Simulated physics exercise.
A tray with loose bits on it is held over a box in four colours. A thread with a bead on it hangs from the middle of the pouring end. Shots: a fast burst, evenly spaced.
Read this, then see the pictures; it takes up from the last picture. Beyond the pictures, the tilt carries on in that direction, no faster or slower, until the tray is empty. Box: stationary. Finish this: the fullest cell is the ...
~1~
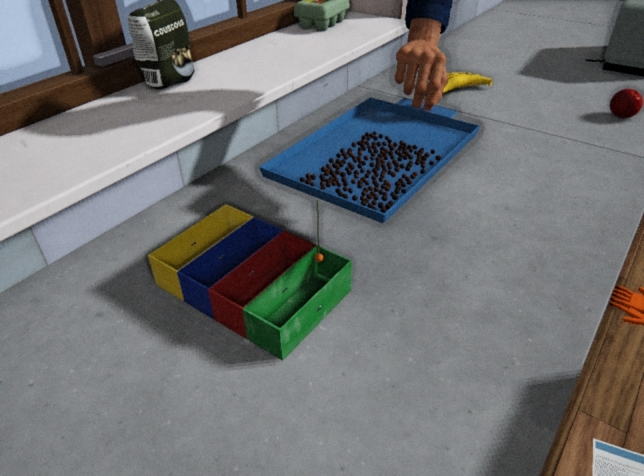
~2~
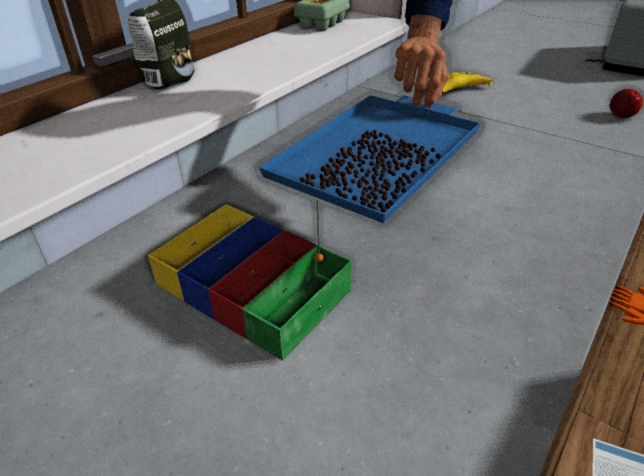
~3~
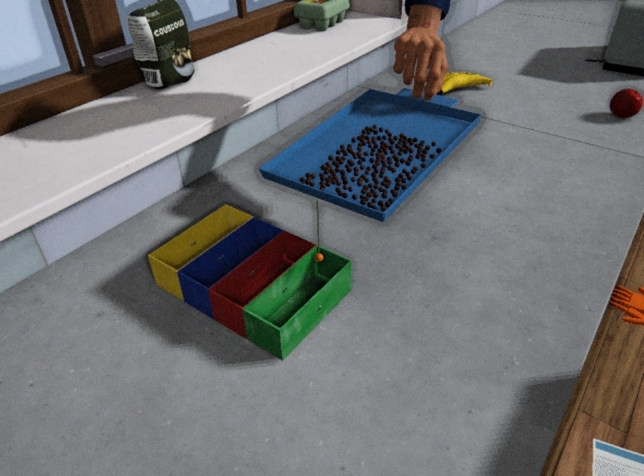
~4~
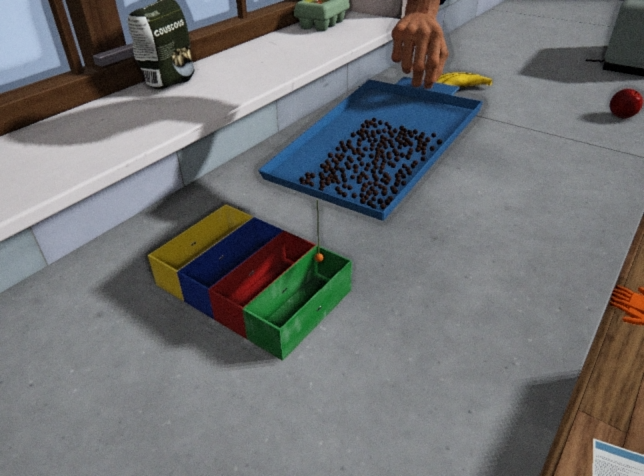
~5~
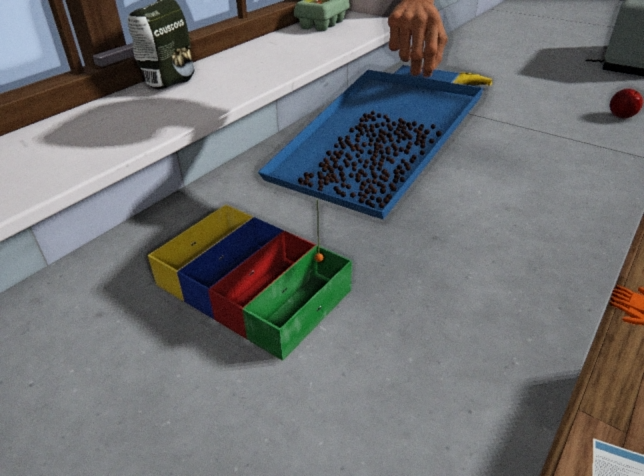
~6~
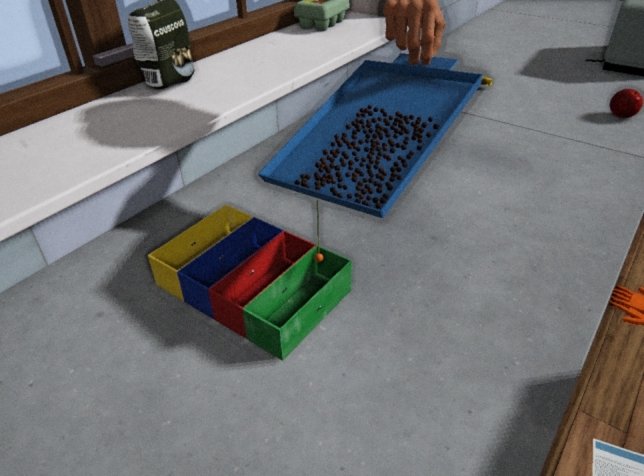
... Red one.
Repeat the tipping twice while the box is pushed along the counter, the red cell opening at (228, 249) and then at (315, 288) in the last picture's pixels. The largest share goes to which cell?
In order: The green cell, the yellow cell.
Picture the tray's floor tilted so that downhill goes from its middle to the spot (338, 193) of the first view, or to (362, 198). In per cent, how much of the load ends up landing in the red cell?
In turn some 10 and 0 per cent.
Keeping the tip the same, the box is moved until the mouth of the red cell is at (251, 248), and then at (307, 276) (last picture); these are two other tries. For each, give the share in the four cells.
First about 90, then 100 per cent.
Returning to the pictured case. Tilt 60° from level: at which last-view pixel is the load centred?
I'd put it at about (308, 176).
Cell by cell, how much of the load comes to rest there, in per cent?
Yellow 0 %, blue 20 %, red 60 %, green 20 %.
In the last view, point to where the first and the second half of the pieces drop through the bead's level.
Near (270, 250) and later near (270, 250).
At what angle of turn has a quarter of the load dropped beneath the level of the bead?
Roughly 95 degrees at that moment.
Soon after the last picture, tray tipped steeply; nearly all on the tray; a stray few in the red cell; a stray few in the blue cell; a stray few falling or outside the box.
A little later, tray tipped right over; about a quarter on the tray; about a quarter in the red cell; a small part in the blue cell; a small part in the green cell; about a third falling or outside the box.
Later still, tray tipped past a quarter turn; about two thirds in the red cell; about a quarter in the green cell; about a quarter in the blue cell; a stray few falling or outside the box.
At rest, tray tipped past a quarter turn; about two thirds in the red cell; about a quarter in the green cell; about a quarter in the blue cell; none in the yellow cell; a stray few outside the box.
